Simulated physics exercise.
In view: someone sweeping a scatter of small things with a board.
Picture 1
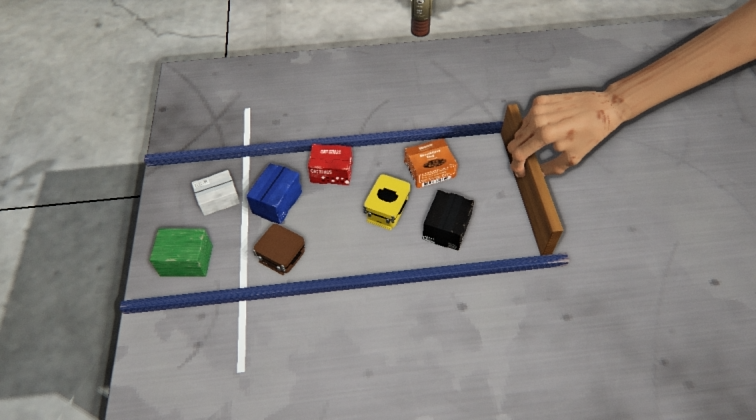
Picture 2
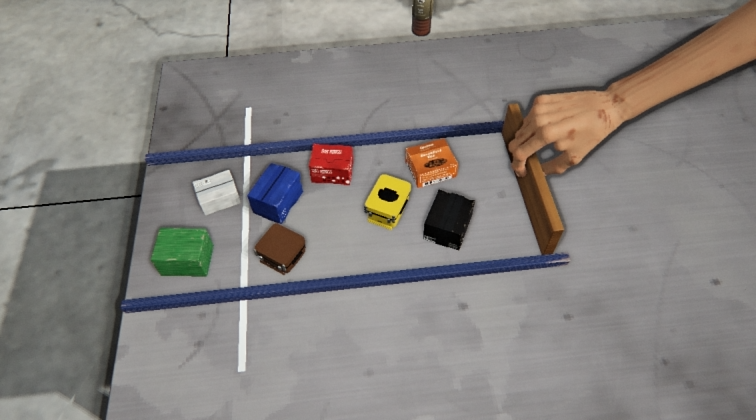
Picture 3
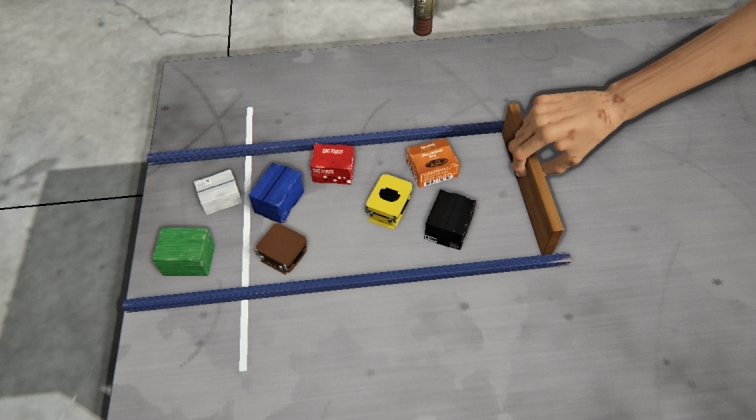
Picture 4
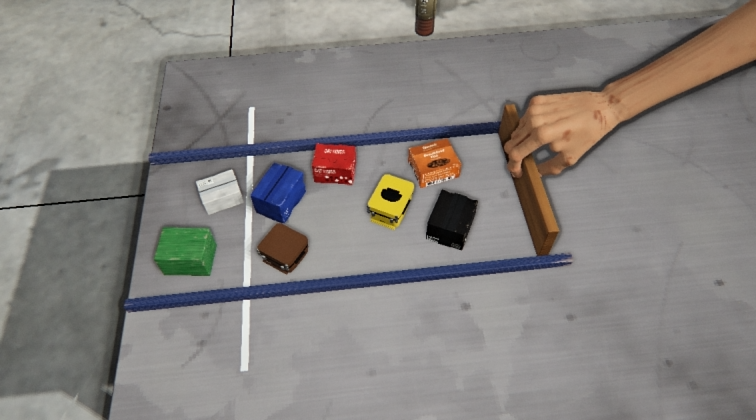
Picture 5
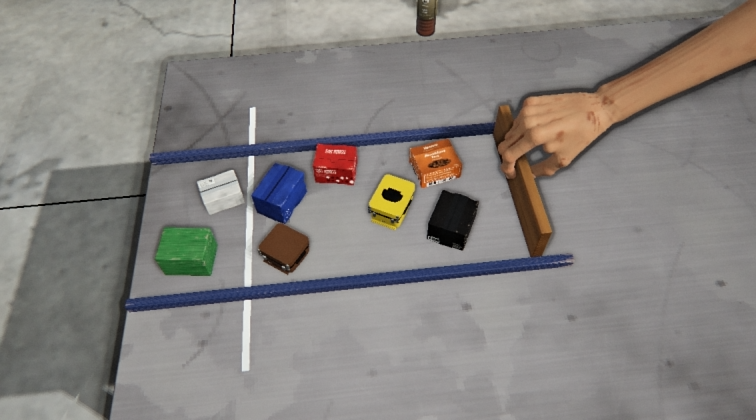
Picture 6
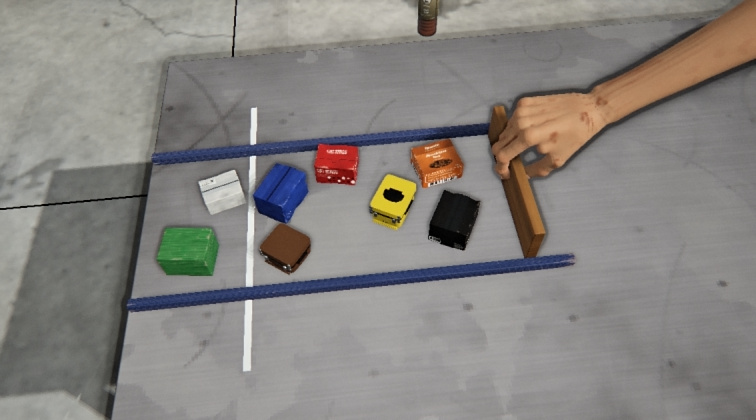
On a grey tabletop, a hand slides a wooden board slightly left between blue rails, toward scattered colourful boxes lying still.
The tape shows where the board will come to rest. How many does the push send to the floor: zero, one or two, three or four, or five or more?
Outcome: The number that fall off is zero.
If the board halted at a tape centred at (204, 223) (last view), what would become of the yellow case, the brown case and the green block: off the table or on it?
The yellow case is kept, the brown case remains up, the green block is lost.
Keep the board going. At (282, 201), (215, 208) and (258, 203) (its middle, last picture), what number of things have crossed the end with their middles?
It would be 0, 2 and 0.
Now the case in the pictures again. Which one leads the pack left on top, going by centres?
Foremost is the green block.
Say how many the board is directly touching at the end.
In contact: 3.
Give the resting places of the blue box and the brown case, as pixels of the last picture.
Near (195, 213) and (189, 265).
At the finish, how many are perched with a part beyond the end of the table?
It comes to 1.
Soon after, none off yet; green block at rest near (189, 252); white box at rest near (223, 192); blue box at rest near (282, 193).
After that, none off yet; green block at rest near (189, 252); white box at rest near (223, 192); blue box moving near (274, 200).
And then, none off yet; green block at rest near (189, 252); white box displaced about its own width near (198, 200); blue box displaced about its own width near (239, 207).
In the end, the number that fall off is zero.
